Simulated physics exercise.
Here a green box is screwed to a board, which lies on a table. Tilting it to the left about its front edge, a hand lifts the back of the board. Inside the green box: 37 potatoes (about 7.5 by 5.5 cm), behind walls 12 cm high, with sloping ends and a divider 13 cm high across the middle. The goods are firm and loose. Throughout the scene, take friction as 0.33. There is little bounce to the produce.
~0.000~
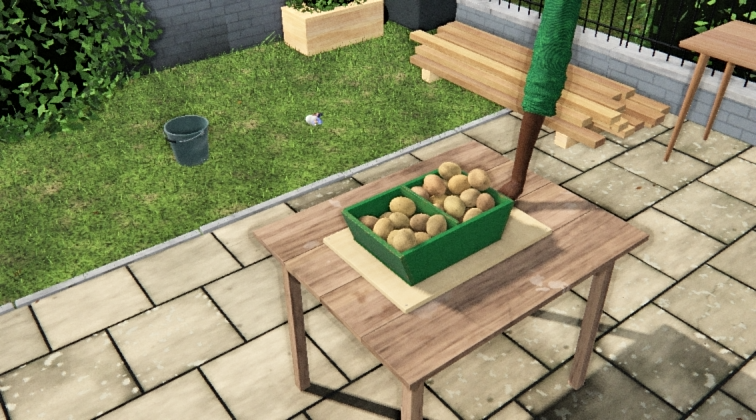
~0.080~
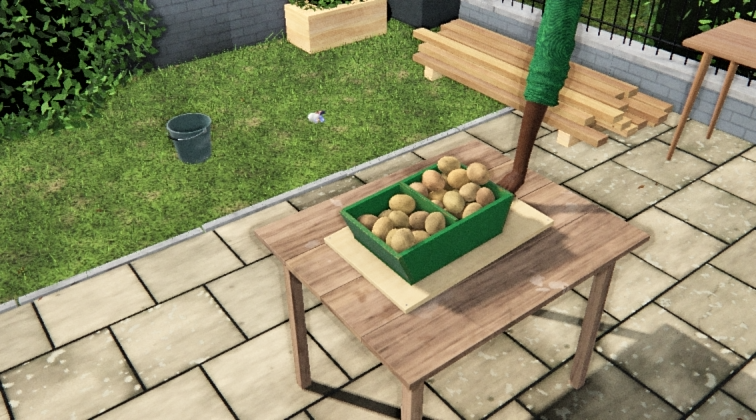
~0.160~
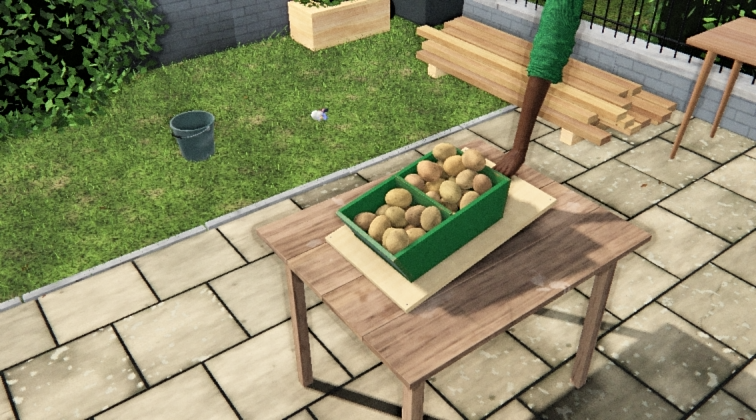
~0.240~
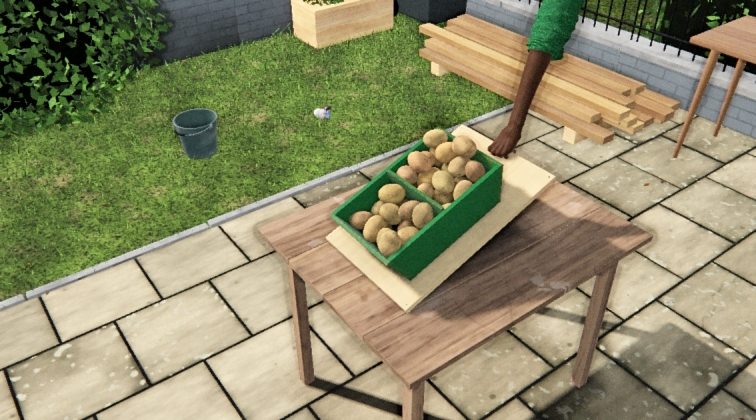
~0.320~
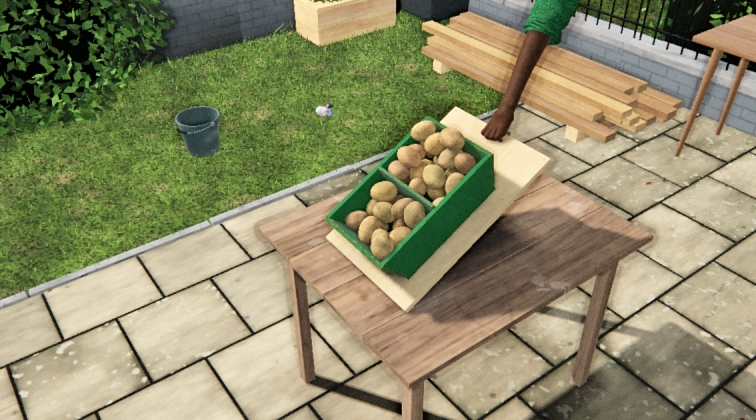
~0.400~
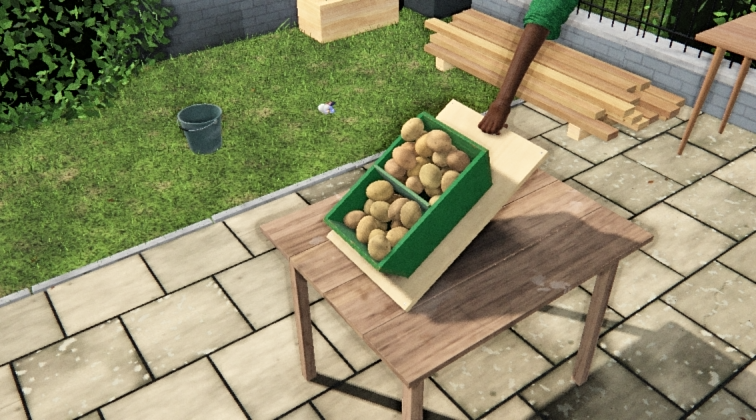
A hand lifted the back of a pale board on a wooden table, steadily tilting it and the divided green box on it to the left, with the round, potato-like goods still inside.
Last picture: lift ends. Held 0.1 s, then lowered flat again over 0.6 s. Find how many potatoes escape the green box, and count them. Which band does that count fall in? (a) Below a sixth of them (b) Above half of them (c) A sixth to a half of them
Below a sixth of them.
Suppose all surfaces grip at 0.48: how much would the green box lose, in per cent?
Green box 0 per cent.
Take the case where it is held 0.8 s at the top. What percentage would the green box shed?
In that case green box 10 per cent.
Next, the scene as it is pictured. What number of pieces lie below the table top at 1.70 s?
Number of pieces - roughly 1.
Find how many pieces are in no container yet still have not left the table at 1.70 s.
Count of pieces: About 1.
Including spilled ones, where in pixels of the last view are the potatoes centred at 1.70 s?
Roughly (421, 220).
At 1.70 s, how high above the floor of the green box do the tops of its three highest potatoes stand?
Roughly 15 cm.
After 0.61 s, tilt 30°; the green box has all 37.
After 0.87 s, tilt 11°; the green box is down by 1 of 37.
After 1.23 s, tilt 0°; the green box is down by 2 of 37.
Outcome (at 1.70 s), the green box is down by 2 of 37. Asked share, 2 of 37, 5 per cent.
